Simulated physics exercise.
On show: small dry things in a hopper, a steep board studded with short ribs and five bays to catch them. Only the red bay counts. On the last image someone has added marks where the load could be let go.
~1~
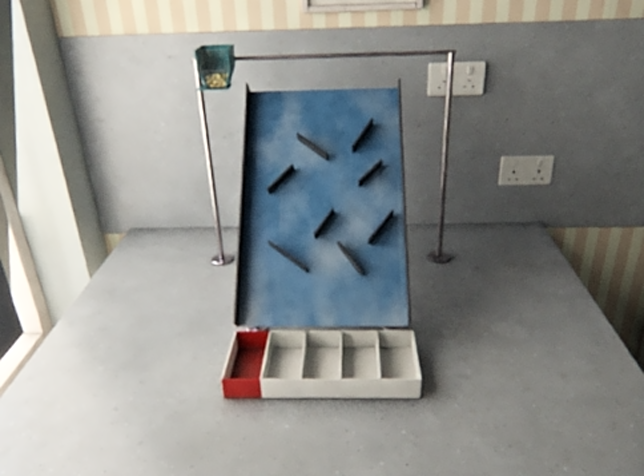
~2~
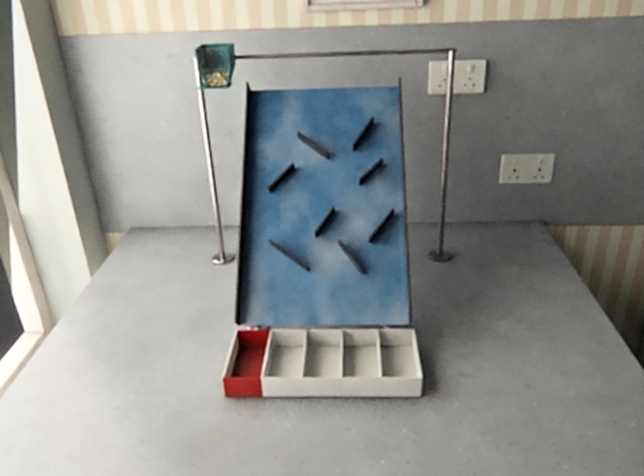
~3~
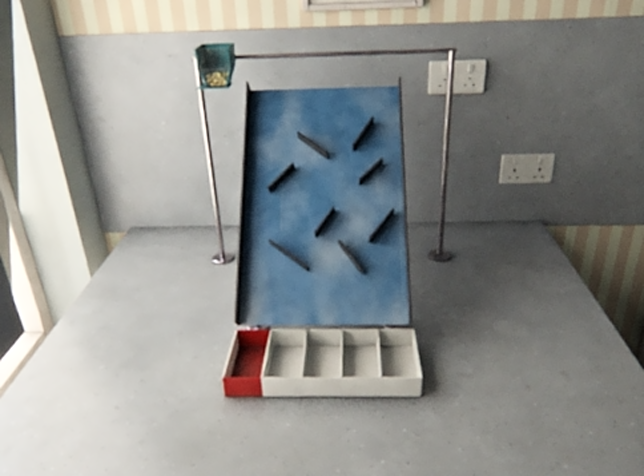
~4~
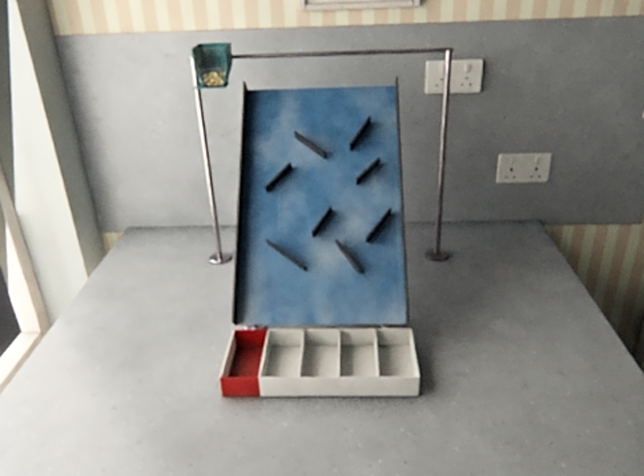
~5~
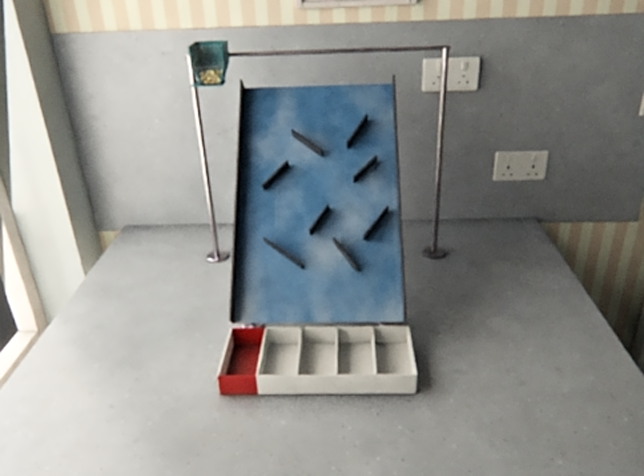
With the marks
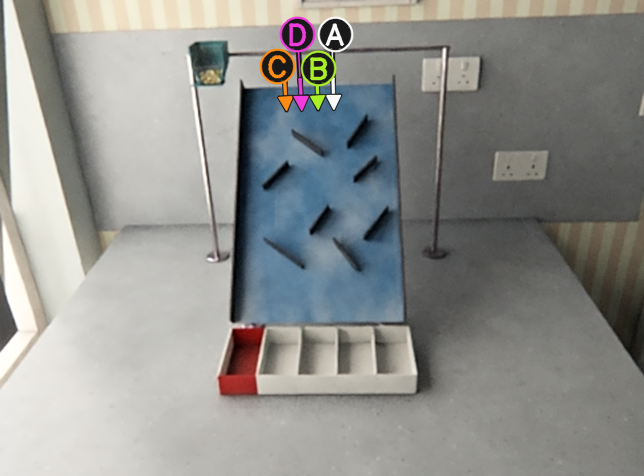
On a grey tabletop against a grey wall with striped wallpaper and white sockets, seen from the front and slightly above, a blue board stands steeply. Dark short ribs stud it, a small green hopper of yellowish bits hangs at upper left on a metal frame, and one red bay and four white ones sit below. Nothing moves except the camera, which drifts very slightly.
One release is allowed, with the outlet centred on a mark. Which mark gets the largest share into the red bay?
The answer is mark C.
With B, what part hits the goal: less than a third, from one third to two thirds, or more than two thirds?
Less than a third.
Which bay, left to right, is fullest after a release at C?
It is the first one.
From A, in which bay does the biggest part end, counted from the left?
The fifth.
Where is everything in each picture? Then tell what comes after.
In the first frame, hopper near (220, 80), soya beans, door shut.
In the second frame, ribs (298, 132) to (327, 153), (353, 145) to (373, 116), (268, 188) to (293, 163).
In the third frame, ribs (359, 180) to (382, 158), (315, 233) to (334, 206), (370, 238) to (393, 208).
In the fourth frame, ribs (266, 239) to (305, 267), (336, 239) to (360, 270).
In the fifth frame, red bay near (238, 384), number 1 of 5 from the left.
On the marked copy, mark A meets the board at (333, 104); mark B meets the board at (318, 104); mark C meets the board at (286, 105); mark D meets the board at (301, 105).
For mark A, only a few in the red bay, all but a few in other bays, only a few outside the box.
For mark B, none at all in the red bay, all but a few in other bays.
For mark C, close to half in the red bay, close to a third in other bays, a small share outside the box.
For mark D, close to a quarter in the red bay, the bulk in other bays, only a few outside the box.
